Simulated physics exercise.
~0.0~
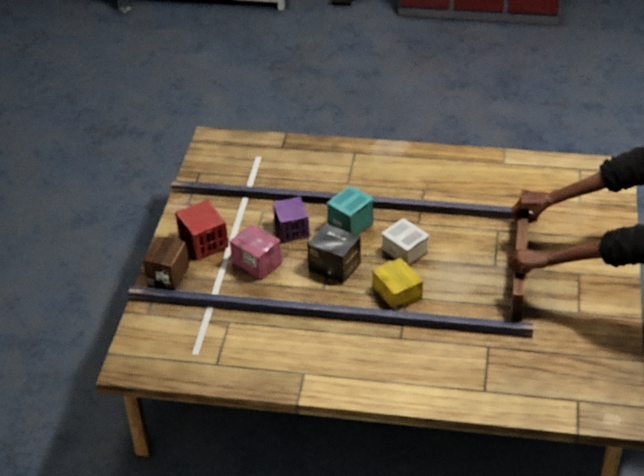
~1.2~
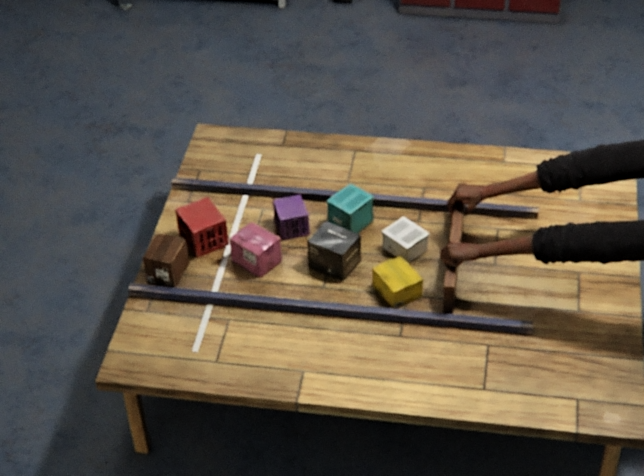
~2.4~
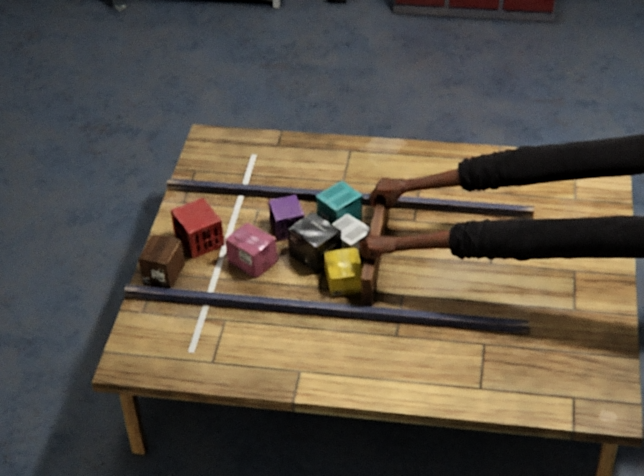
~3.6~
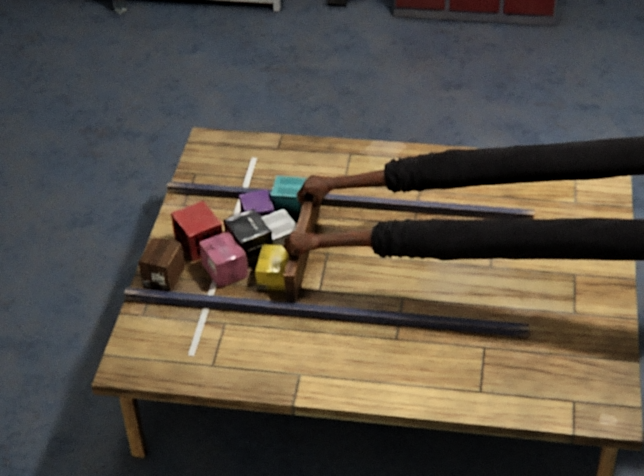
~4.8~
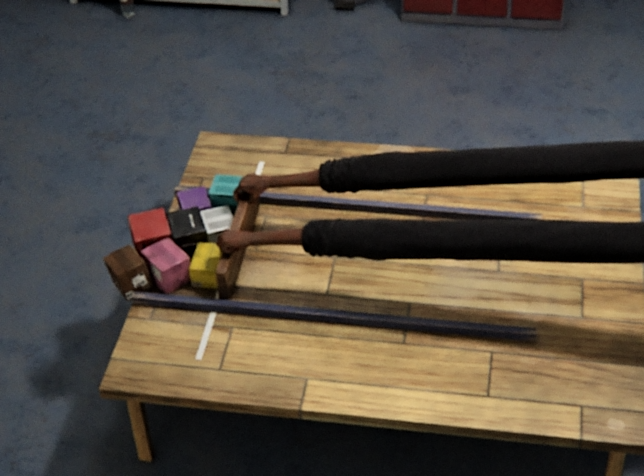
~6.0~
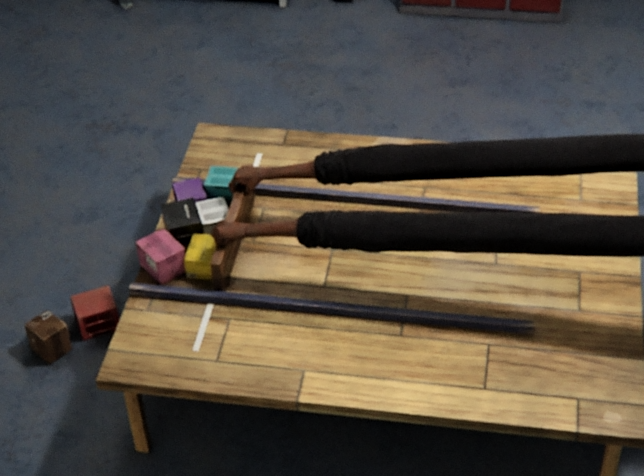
On a wooden table with two dark rails and a white strip of tape across it, several coloured boxes sit scattered between the rails. Two dark-sleeved arms hold an upright plank at the right and slide it left toward them. It reaches the white, yellow, black and turquoise boxes and bunches them together, then drives them into the pink and purple ones. The whole cluster is pushed toward the table's left edge until the plank stops by the tape. The brown and red boxes drop to the floor, while the others stay crowded on the table.
